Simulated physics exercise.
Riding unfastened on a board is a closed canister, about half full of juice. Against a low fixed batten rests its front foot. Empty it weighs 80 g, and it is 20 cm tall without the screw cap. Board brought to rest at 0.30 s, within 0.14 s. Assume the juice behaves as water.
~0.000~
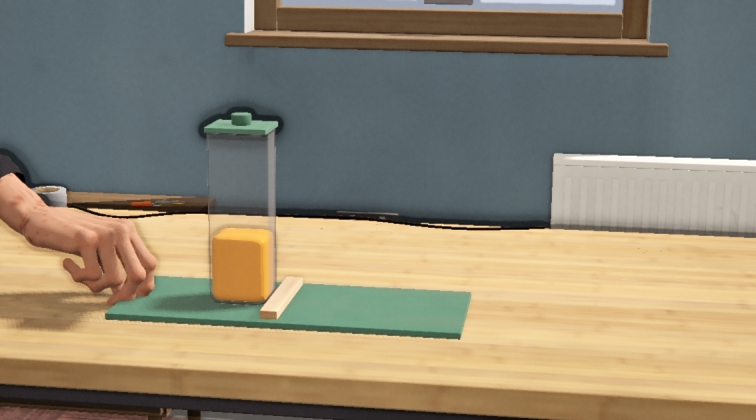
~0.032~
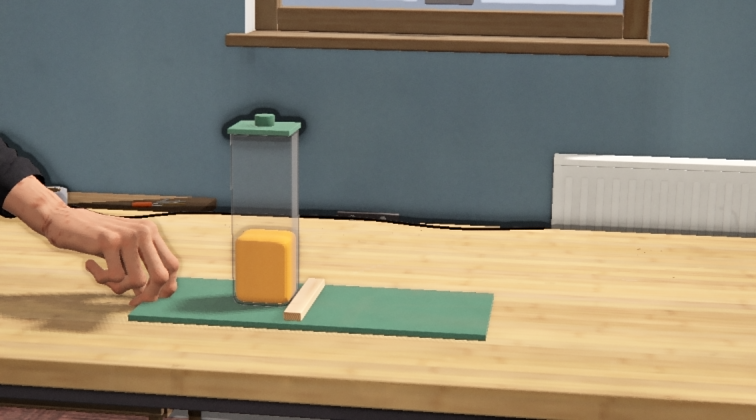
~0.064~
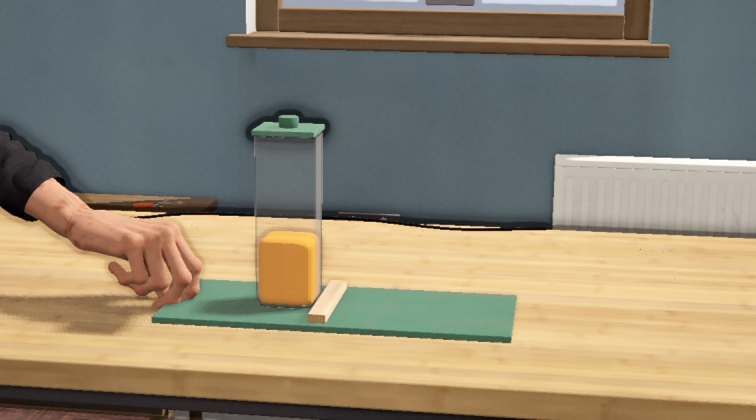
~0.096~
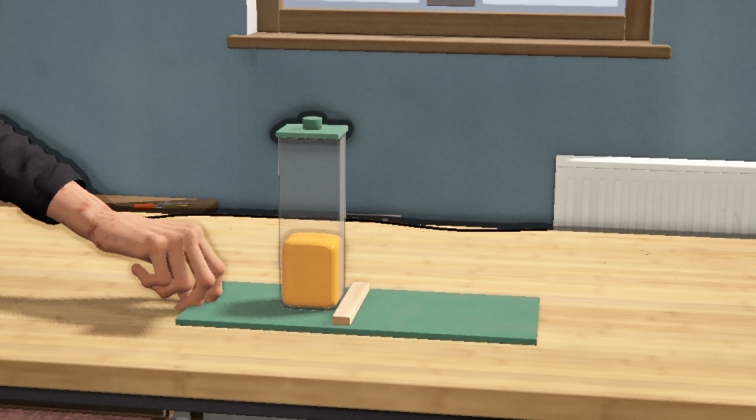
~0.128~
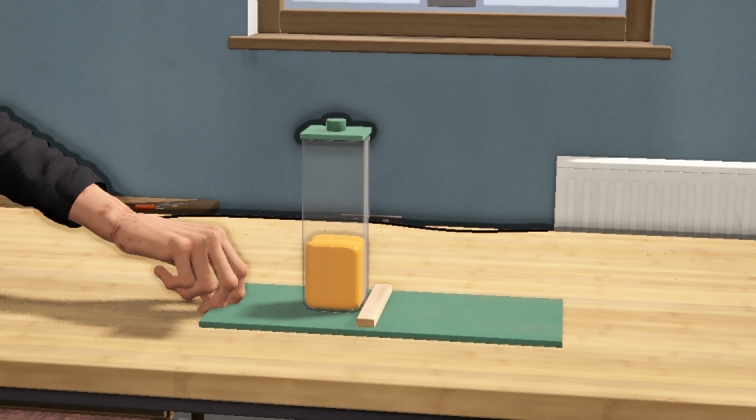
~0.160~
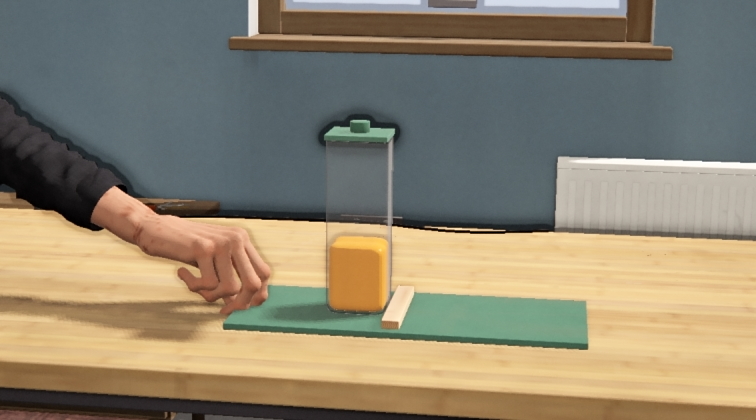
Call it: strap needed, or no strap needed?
No strap needed.
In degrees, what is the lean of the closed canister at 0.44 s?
I'd say it sits near 6 degrees off vertical.
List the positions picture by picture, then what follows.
In the first frame, it has moved 0.0 cm; in the closed canister the surface runs from (217, 232) to (271, 235), rim (270, 134).
In the second frame, it has moved 2.6 cm; in the closed canister the surface runs from (240, 234) to (294, 236).
In the third frame, it has moved 5.2 cm; in the closed canister the surface runs from (264, 236) to (317, 239).
In the fourth frame, it has moved 7.9 cm; in the closed canister the surface runs from (287, 237) to (340, 240).
In the fifth frame, it has moved 10.5 cm; in the closed canister the surface runs from (309, 240) to (364, 242).
In the sixth frame, it has moved 13.1 cm; in the closed canister the surface runs from (332, 242) to (388, 244).
Then, 0.44 s in, the board moves at 0.00 m/s; the closed canister leans 6°.
Then, 0.56 s in, the closed canister stands 1 cm from where it began.
Then, 0.72 s in, the closed canister stands where it began.
Then, 0.94 s in, the closed canister stands where it began.
Finally, the closed canister stands where it began.
